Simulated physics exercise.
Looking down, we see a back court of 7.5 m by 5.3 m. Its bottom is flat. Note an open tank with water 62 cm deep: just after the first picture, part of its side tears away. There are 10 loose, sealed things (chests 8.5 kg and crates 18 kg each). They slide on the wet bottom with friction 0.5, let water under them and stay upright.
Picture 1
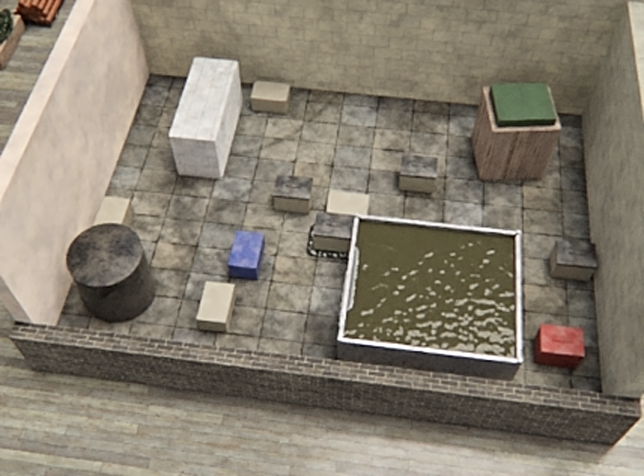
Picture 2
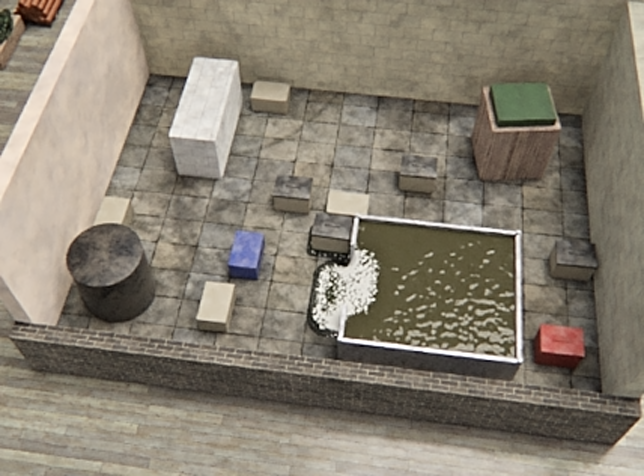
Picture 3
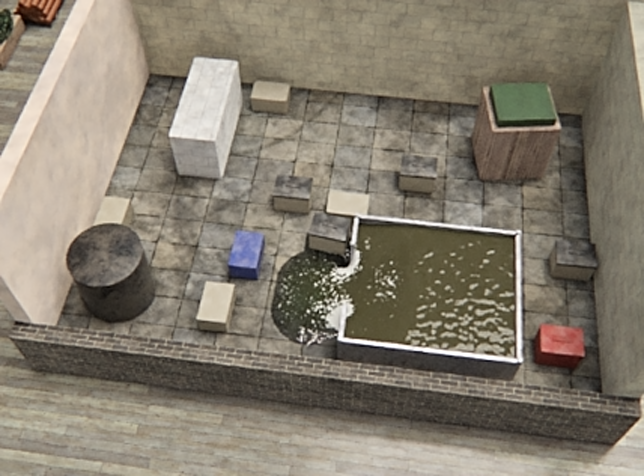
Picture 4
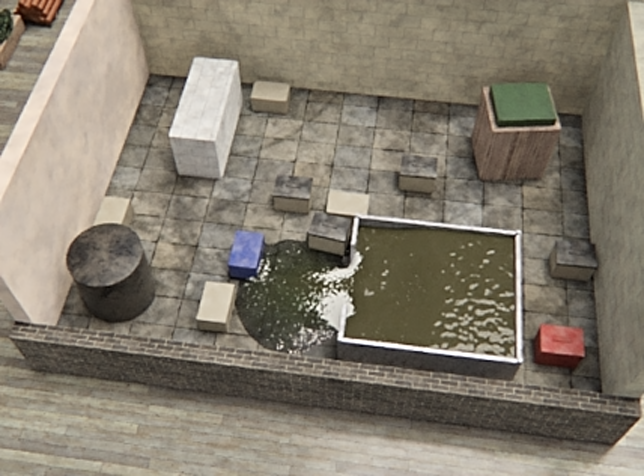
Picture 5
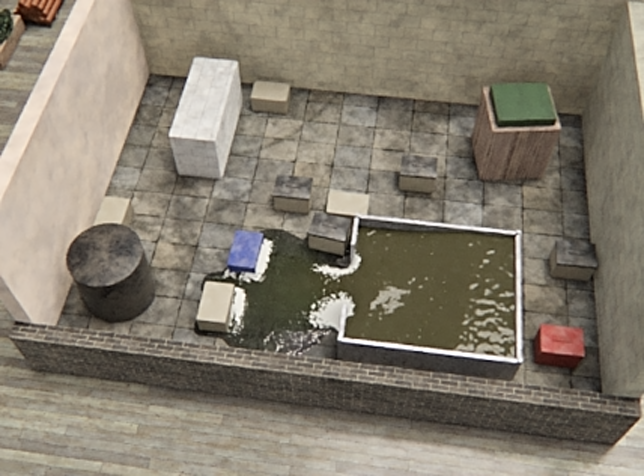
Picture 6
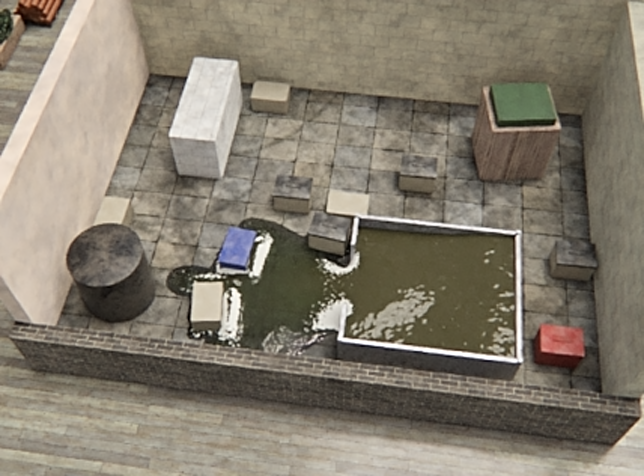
The footage shows a walled, tiled court where murky water bursts from the left side of an open tank, spreads leftward across the floor around a blue crate and a beige box, and nudges both slightly left.
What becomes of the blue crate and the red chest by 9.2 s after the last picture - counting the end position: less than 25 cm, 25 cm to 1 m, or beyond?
The blue crate? It relocates a long way. The red chest? It does not go anywhere much.
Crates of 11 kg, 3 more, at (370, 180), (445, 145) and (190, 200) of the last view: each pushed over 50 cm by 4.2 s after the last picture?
Taking them in order: Not far enough, not far enough and far enough.
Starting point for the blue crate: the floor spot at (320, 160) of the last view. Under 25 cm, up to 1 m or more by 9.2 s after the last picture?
I'd say it drifts a short distance.
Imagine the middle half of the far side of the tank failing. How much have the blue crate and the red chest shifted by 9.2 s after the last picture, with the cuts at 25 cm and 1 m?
With that failure, the blue crate keeps its spot, and the red chest budges a short distance.
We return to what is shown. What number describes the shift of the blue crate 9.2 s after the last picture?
Around 350 cm from the start.
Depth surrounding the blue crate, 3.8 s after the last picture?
I'd put it at about 20 cm.
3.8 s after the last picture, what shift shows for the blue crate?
Displacement by then near 350 cm.
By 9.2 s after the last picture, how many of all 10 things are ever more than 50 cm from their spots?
The tally stands at 5.
Then, 1.2 s after the last picture the blue crate is near (136, 192), 2.0 m from its start, afloat; the red chest is near (562, 340), 0.0 m from its start, aground; 2 afloat.
Then, 3.8 s after the last picture the blue crate is near (186, 69), 3.7 m from its start, afloat; the red chest is near (562, 340), 0.0 m from its start, aground; 3 afloat.
Then, 6.2 s after the last picture the blue crate is near (187, 71), 3.7 m from its start, afloat; the red chest is near (562, 340), 0.0 m from its start, aground; 4 afloat.
Then, 9.2 s after the last picture the blue crate is near (187, 72), 3.7 m from its start, afloat; the red chest is near (562, 340), 0.0 m from its start, aground; 6 afloat.
